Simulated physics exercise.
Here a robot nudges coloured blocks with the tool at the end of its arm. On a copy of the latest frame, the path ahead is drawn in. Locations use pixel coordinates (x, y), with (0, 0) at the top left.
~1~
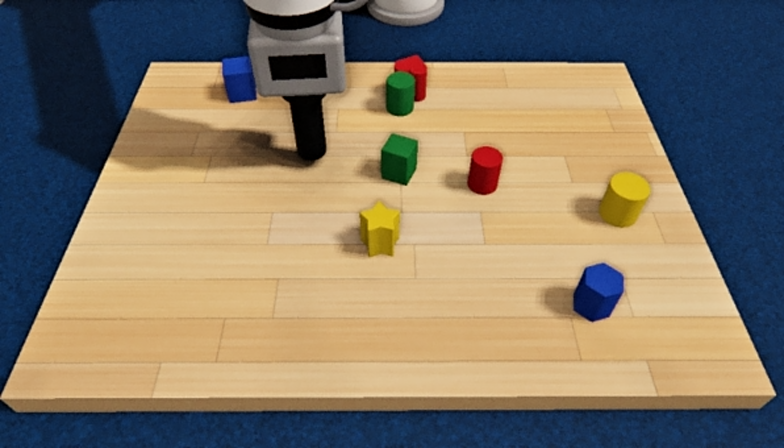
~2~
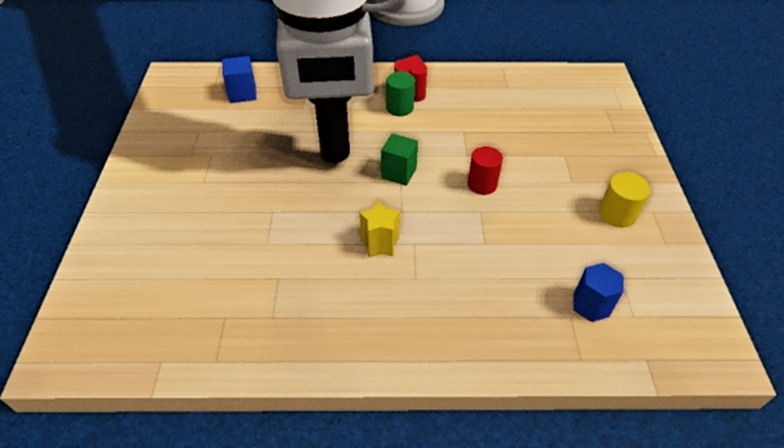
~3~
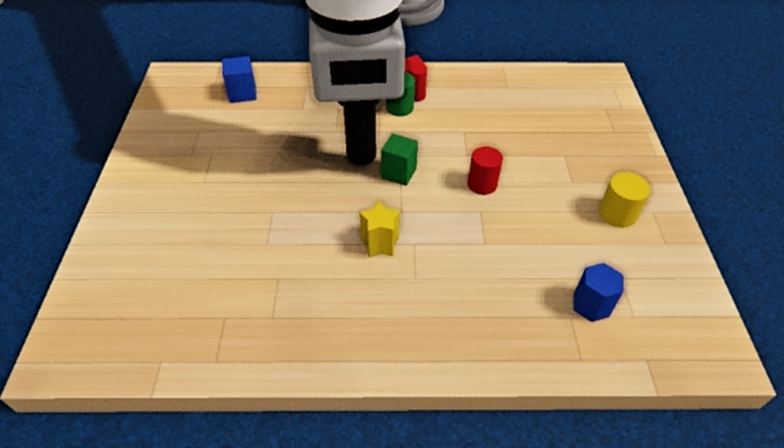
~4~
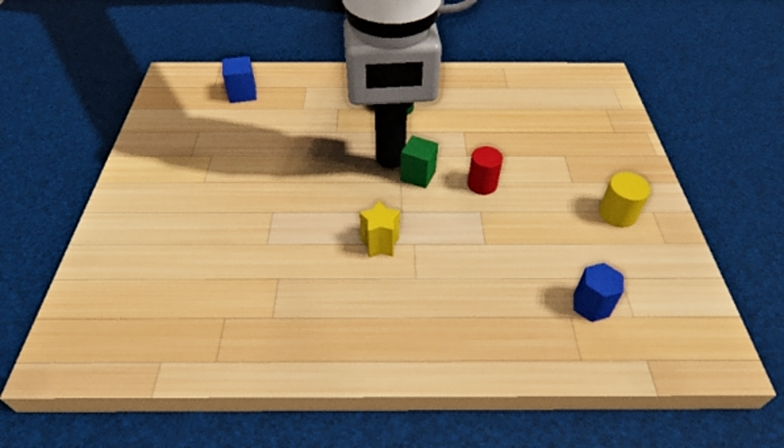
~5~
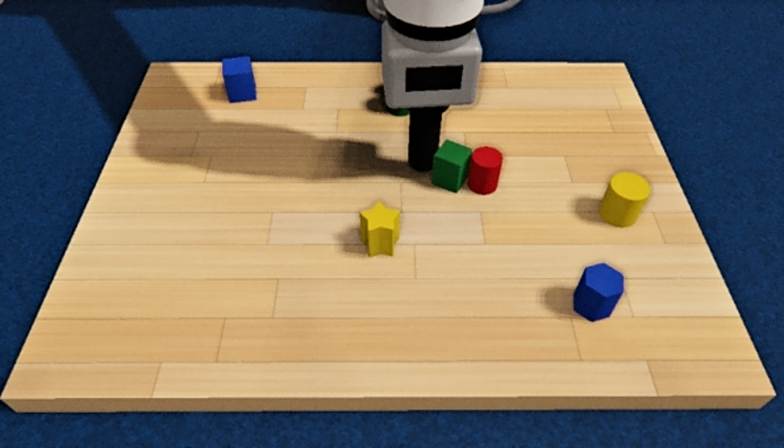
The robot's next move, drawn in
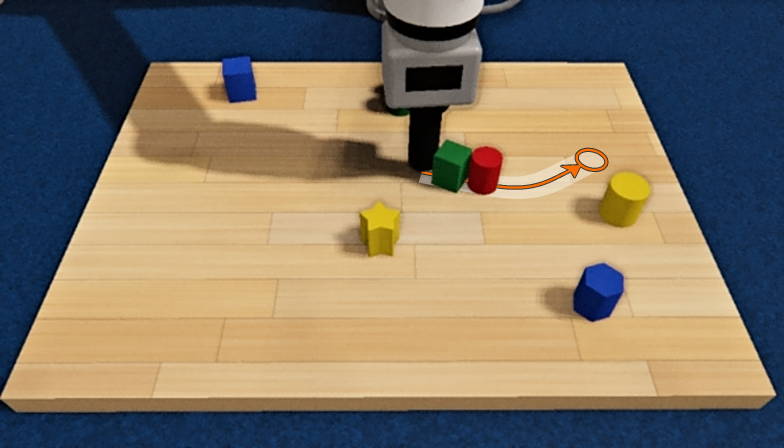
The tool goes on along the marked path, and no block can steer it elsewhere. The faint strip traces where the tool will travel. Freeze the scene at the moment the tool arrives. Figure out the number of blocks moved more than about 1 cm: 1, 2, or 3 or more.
Total moved: Three or more.
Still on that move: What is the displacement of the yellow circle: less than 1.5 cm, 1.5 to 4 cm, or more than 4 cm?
That one ends up 1.5 to 4 cm from where it is now.
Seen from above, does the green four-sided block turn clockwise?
Yes - that is the case.
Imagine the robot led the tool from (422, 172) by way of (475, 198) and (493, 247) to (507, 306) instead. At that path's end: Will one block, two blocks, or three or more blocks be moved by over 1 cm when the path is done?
The answer is two blocks, counting only moves over 1 cm.
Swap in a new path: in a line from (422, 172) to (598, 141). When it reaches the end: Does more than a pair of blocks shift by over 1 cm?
I expect not.
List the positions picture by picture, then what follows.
In the first picture, lower end of the tool at (312, 152), tops of blocks, green four-sided block at (400, 145), red circle at (487, 156), yellow circle at (630, 185).
In the second picture, tool at (335, 154), blocks as before.
In the third picture, tool at (362, 157), blocks as before.
In the fourth picture, tool at (391, 160), green four-sided block at (420, 147).
In the fifth picture, tool at (423, 163), green four-sided block at (453, 152), red circle at (487, 156), yellow circle at (630, 185).
The drawn path runs from (422, 172) by way of (484, 184) and (545, 182) to (591, 160).
On the path given first. One third of the way, tool at (487, 175); green four-sided block at (520, 164); red circle at (553, 169).
Two thirds of the way, tool at (549, 173); green four-sided block at (581, 169), turned 20° clockwise; red circle at (610, 184); yellow circle at (648, 191).
At the end, tool at (595, 150); green four-sided block at (585, 168), turned 30° clockwise; red circle at (613, 185); yellow circle at (651, 192).
